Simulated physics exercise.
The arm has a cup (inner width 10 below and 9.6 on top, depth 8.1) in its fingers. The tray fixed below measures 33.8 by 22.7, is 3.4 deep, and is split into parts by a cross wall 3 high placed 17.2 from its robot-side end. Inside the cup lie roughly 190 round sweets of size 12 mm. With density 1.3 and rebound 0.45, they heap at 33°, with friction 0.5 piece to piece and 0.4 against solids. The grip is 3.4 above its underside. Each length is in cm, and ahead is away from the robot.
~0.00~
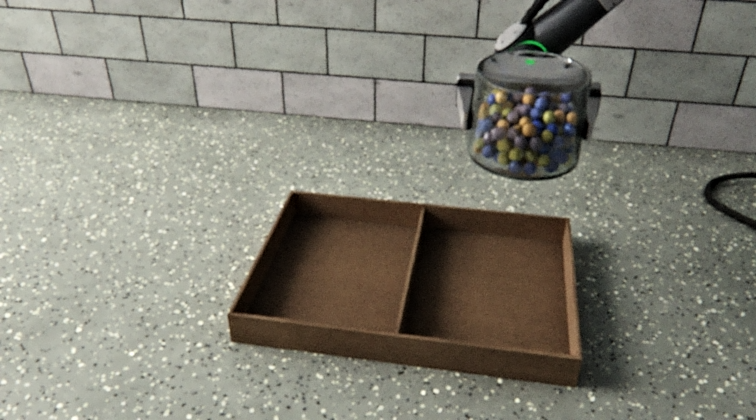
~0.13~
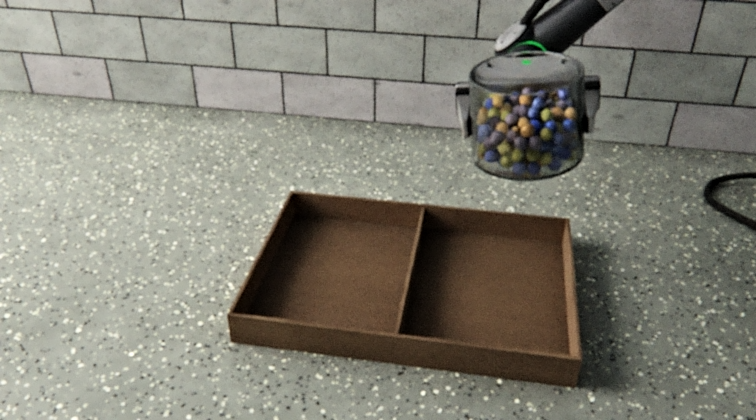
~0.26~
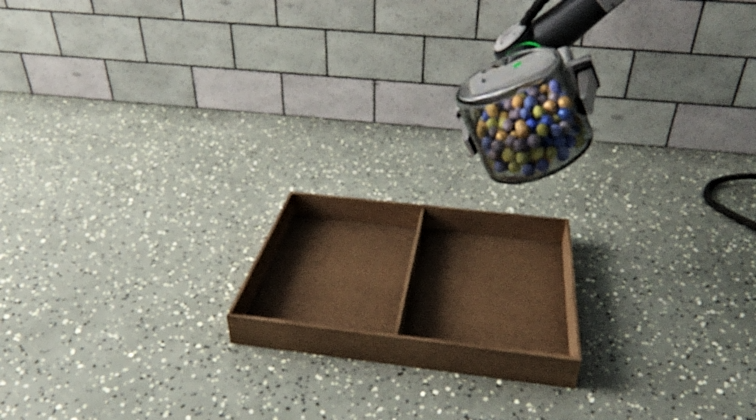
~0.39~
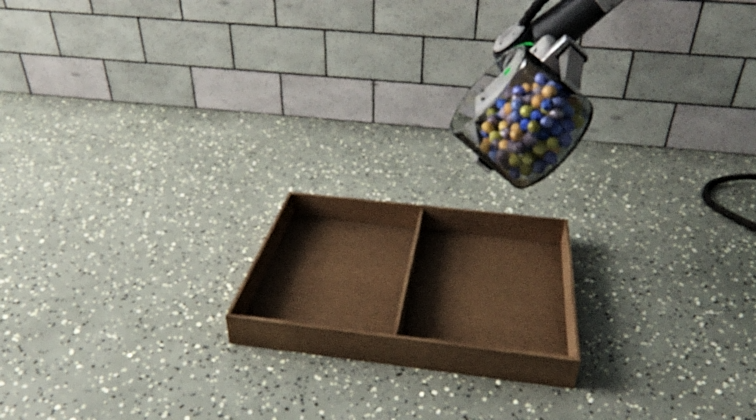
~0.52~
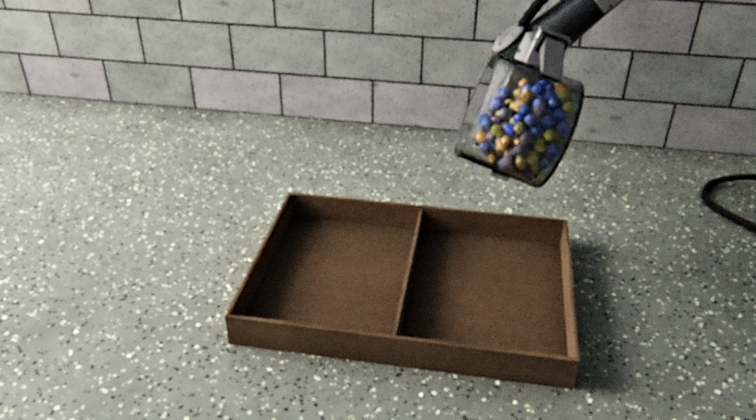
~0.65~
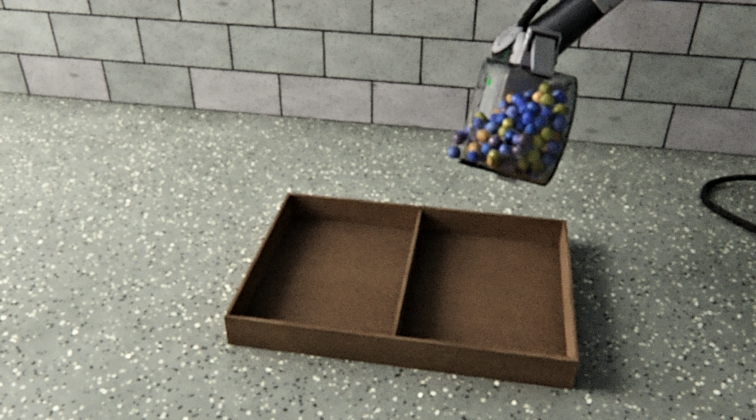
A robot arm held a clear cup of colourful round sweets above a speckled counter, near a brown divided tray, then steadily tilted it to the left until the sweets shifted toward its open mouth.
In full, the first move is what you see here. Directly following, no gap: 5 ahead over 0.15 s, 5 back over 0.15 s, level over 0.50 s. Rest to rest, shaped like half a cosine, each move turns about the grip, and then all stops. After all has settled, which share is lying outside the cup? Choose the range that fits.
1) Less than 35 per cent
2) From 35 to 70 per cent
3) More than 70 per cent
From 35 to 70 per cent.
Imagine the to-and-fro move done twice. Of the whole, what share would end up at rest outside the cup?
My guess is near 65 per cent.
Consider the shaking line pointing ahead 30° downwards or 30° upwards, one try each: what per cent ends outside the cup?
It comes to around 20 per cent on the first try and around 50 per cent on the second.
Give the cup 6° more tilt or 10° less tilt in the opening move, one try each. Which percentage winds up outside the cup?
First try near 55 %, second near 25 %.
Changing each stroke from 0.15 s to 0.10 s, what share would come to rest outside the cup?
That change gives some 70 percent.
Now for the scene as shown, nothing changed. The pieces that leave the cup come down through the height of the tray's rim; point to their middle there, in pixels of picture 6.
Around (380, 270).
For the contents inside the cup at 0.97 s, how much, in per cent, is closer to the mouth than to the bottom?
Near 55 in a hundred.
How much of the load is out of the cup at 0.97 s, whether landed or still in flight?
I'd say some 40 percent.
After 0.97 s, tilted 80° forward, highest piece 21 above the table; 118 in the cup, 14 in the far-side part, 1 in the robot-side part, 60 in flight or on a rim.
After 1.29 s, tilted 19° forward, highest piece 25 above the table; 106 in the cup, 64 in the far-side part, 21 in the robot-side part, 1 on the table or floor, 1 in flight or on a rim.
After 1.65 s, level, highest piece 24 above the table; 106 in the cup, 65 in the far-side part, 21 in the robot-side part, 1 on the table or floor.
After 2.70 s, level, highest piece 24 above the table; 106 in the cup, 65 in the far-side part, 21 in the robot-side part, 1 on the table or floor.
In the end, 106 in the cup, 65 in the far-side part, 21 in the robot-side part, 1 on the table or floor. That is 45 % outside the cup.
